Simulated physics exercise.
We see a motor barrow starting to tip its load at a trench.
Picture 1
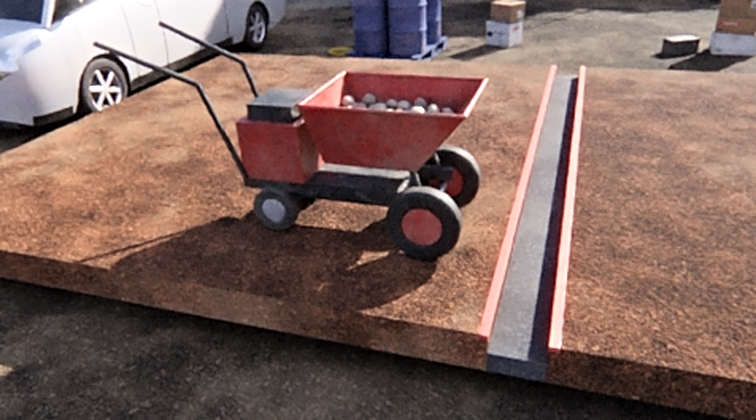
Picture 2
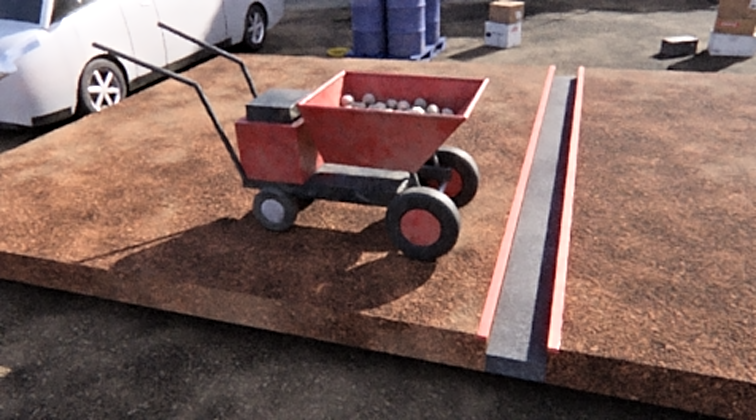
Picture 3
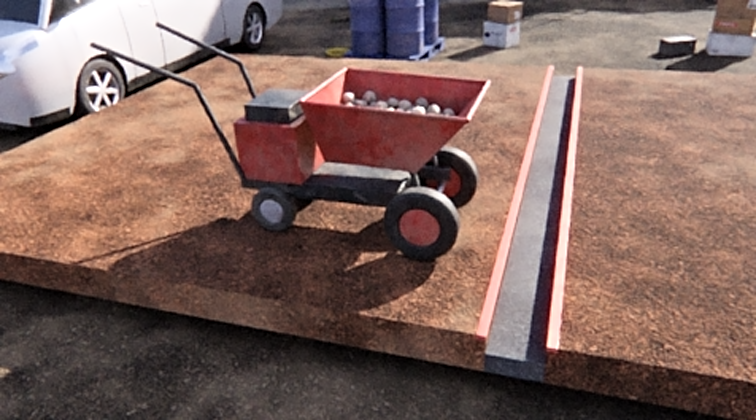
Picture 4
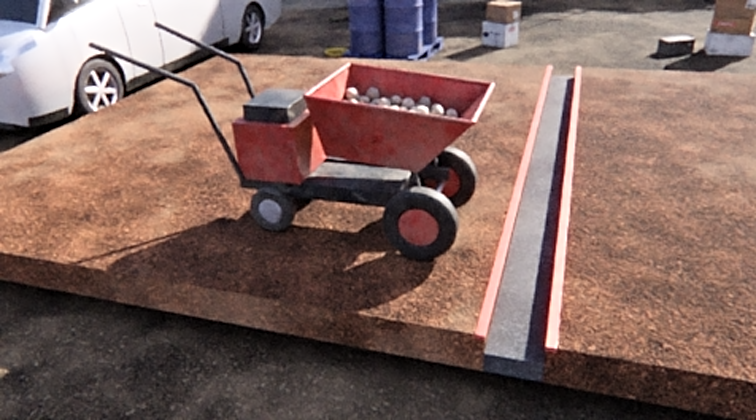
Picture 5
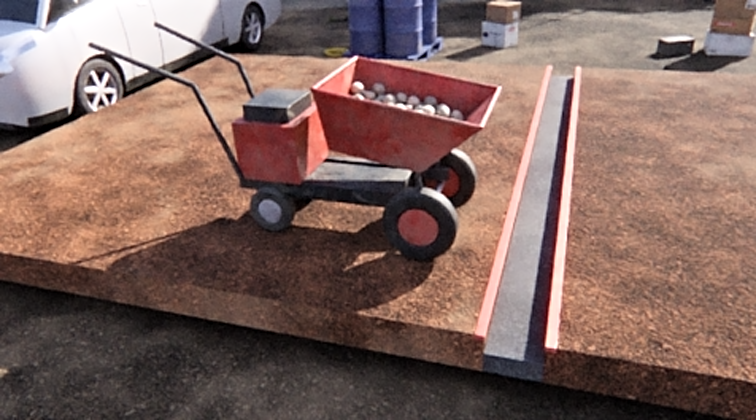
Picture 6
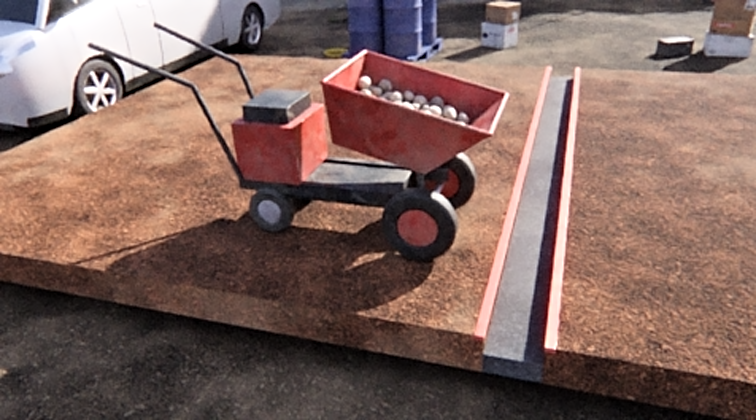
To begin with, a red motor barrow with black handles stands on brown ground, its level skip holding pale, rounded pebbles beside a narrow, red-edged trench. The skip then slowly tilts a little to the right toward the trench, its back rising while the wheels stay put and the pebbles remain inside.
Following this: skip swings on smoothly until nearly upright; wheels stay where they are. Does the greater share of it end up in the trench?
No, trench holds a minority.
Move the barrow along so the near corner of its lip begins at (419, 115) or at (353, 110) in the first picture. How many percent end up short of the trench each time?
First spot 0 per cent, second spot 50 per cent.
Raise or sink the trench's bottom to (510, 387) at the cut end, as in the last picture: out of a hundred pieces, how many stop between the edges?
It works out to some 10 percent.
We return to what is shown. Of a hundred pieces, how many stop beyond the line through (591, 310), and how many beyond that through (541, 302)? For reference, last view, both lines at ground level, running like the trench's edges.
First some 60, then 90 per cent.
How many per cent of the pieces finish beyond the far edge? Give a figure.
85 per cent.
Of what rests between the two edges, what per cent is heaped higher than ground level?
20 per cent or thereabouts.
Soon after the last picture, skip tipped steeply; all in the skip.
A little later, skip tipped right over; nearly all in the skip; a stray few in or heaped over the trench; a small part beyond it; a stray few falling.
Later still, skip tipped right over; a small part in the skip; a small part in or heaped over the trench; most beyond it.
By the end, skip tipped right over; a stray few in the skip; a small part in or heaped over the trench; most beyond it.
